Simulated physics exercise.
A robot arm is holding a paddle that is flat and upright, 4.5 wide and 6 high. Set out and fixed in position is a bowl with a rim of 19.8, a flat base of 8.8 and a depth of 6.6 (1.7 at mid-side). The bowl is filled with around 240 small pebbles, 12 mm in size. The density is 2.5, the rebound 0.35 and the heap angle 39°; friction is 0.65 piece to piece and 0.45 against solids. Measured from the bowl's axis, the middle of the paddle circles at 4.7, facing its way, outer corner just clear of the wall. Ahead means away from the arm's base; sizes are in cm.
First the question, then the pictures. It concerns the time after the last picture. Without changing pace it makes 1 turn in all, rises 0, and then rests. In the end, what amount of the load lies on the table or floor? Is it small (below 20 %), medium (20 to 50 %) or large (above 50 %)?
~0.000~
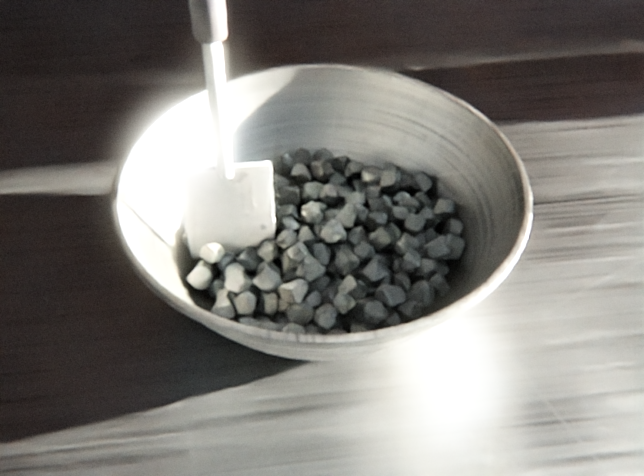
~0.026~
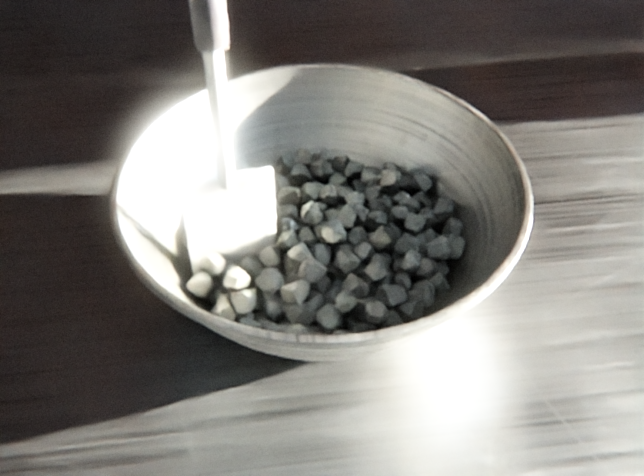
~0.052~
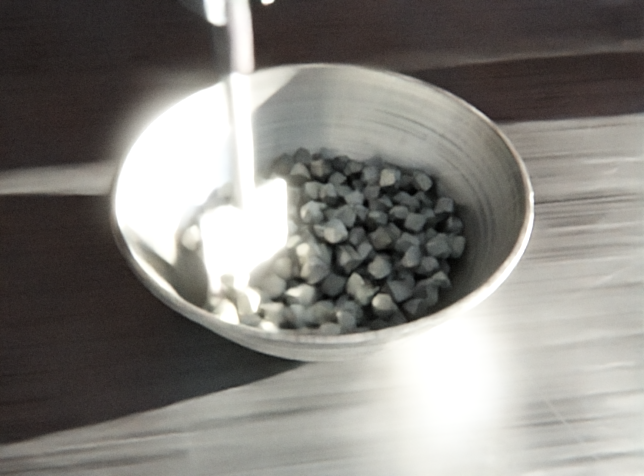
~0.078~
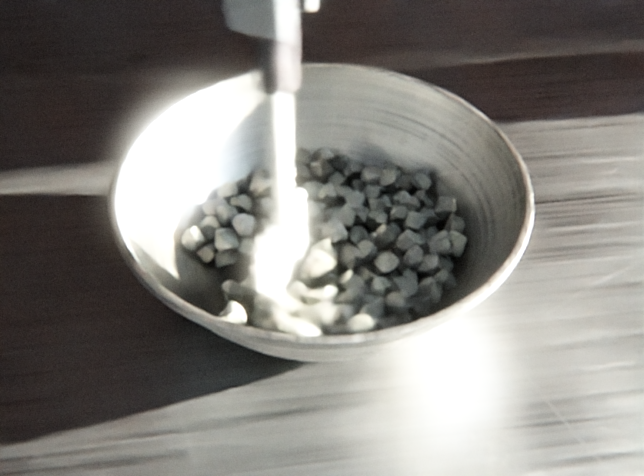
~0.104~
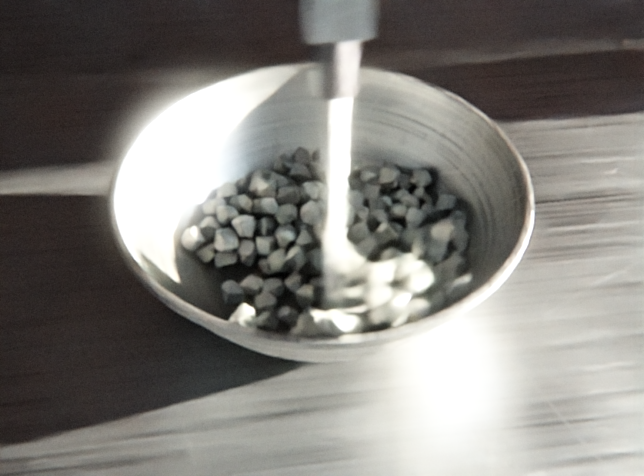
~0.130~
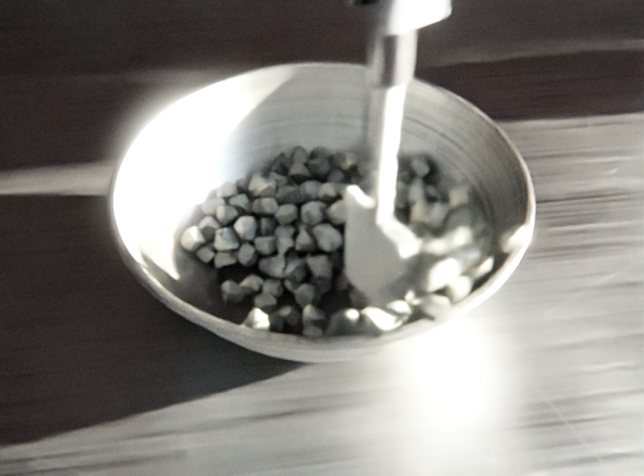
It is medium.
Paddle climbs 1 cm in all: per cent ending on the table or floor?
It comes to some 25 per cent.
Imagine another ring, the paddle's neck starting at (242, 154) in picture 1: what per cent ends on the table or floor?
Roughly 15 per cent.
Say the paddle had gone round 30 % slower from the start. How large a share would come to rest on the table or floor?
Estimated share: About 10 per cent.
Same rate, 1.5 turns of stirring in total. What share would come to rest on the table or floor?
It would be around 40 percent.
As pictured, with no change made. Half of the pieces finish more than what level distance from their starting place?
Level distance: About 10 cm.
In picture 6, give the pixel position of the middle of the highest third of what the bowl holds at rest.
About (267, 302).
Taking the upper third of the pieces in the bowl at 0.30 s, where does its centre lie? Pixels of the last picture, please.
Around (224, 122).
After 0.22 s, 205° round, highest piece 10 above the table; 229 in the bowl, 14 in flight or on the tool.
After 0.30 s, 294° round, highest piece 11 above the table; 193 in the bowl, 10 on the table or floor, 40 in flight or on the tool.
After 0.54 s, 0° round, highest piece 6 above the table; 160 in the bowl, 83 on the table or floor.
After 1.24 s, 0° round, highest piece 5 above the table; 160 in the bowl, 83 on the table or floor.
In the end, 160 in the bowl, 83 on the table or floor. That is 34 % on the table or floor.
